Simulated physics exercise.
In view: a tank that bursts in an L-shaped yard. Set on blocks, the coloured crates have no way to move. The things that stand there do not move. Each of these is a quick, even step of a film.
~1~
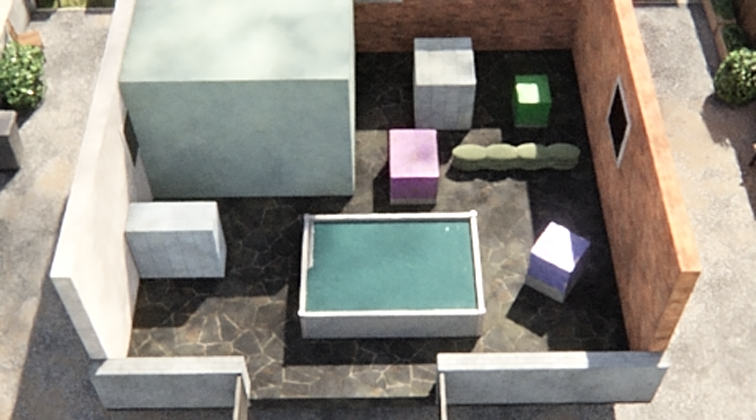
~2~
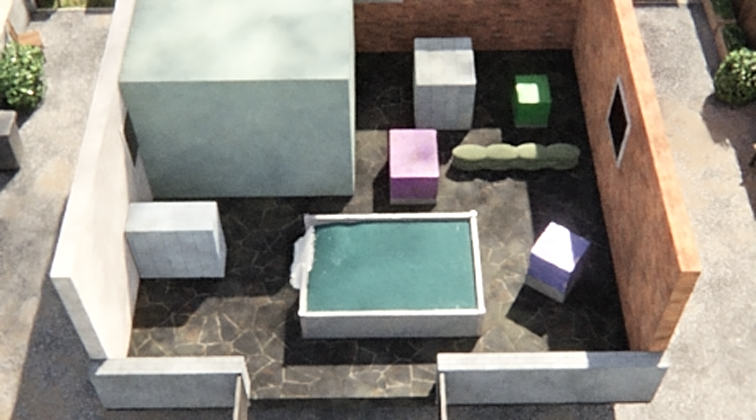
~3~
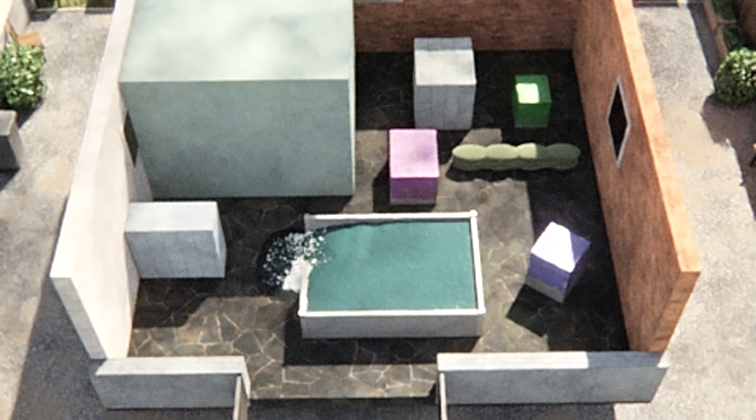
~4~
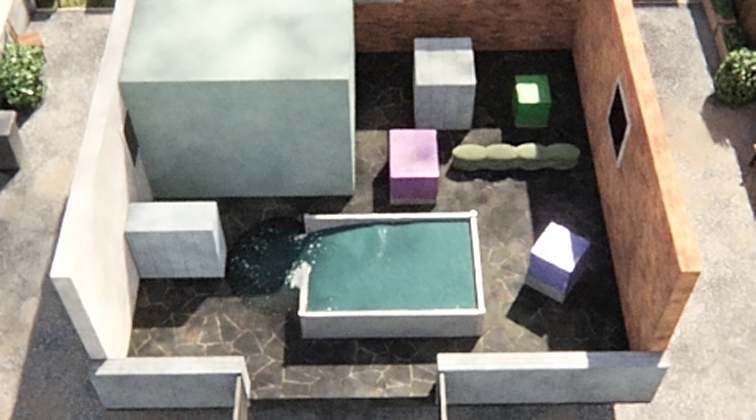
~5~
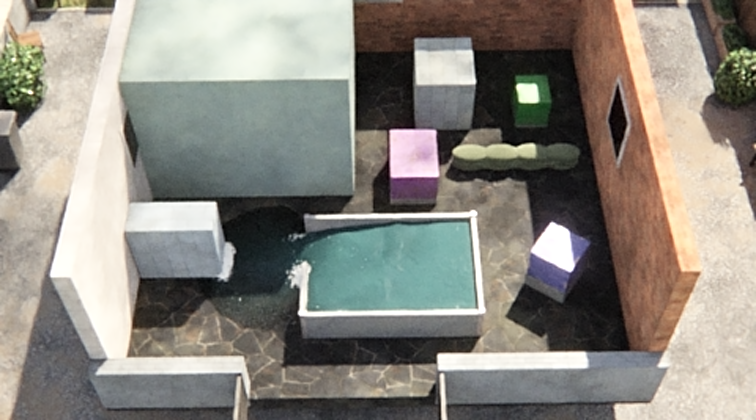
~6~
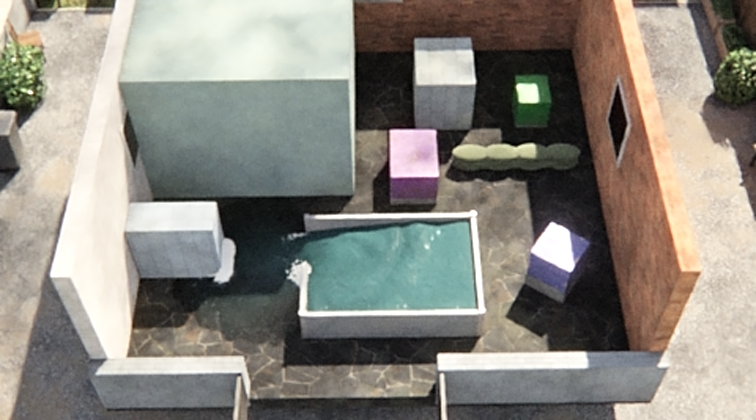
Walled yard with coloured crates, water bursting from the left end of a tank and spreading left to a pale block.
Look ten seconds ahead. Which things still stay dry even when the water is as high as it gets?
Taking each one: The purple crate stays dry; the green crate stays dry; the blue crate stays dry.
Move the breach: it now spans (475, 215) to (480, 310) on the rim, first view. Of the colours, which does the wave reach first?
That would be the blue crate.
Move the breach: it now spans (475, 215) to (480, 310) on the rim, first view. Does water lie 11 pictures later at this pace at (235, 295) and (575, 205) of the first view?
The first spot is unreached, the second submerged.
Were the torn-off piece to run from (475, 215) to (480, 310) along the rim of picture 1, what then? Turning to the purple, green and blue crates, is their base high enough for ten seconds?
I'd say the purple crate is overrun, while the green crate is overrun and the blue crate is overrun.
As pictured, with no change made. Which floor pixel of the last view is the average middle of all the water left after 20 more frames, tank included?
At roughly (298, 278).
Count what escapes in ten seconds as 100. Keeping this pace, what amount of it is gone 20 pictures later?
Estimate: Some 0 %.
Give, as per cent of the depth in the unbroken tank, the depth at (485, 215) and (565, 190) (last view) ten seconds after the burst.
First spot 8 percent, second 12 percent.
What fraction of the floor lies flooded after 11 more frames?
Close to 20 %.
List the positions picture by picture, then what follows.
Still water in the tank at (391, 266), in the first frame.
The front is at (301, 240), out from the gap at (309, 257), in the second frame.
Water pours out at (309, 258) and has run to (263, 282), in the third frame.
The front is at (234, 253), out from the gap at (309, 259), in the fourth frame.
The front is at a hidden place, out from the gap at (309, 258), in the fifth frame.
Water pours out at (309, 258) and has run to a hidden place, in the sixth frame.
A moment on, water covers 20 % of the floor; the purple crate not reached, the green crate not reached, the blue crate not reached.
Next, water covers 20 % of the floor; the purple crate not reached, the green crate not reached, the blue crate not reached.
Then, water covers 30 % of the floor; the purple crate water round its plinth, the green crate not reached, the blue crate not reached.
Later, water covers 55 % of the floor; the purple crate water round its plinth, the green crate not reached, the blue crate water round its plinth.
In the end, water covers 75 % of the floor; the purple crate stayed above the water, the green crate stayed above the water, the blue crate stayed above the water.
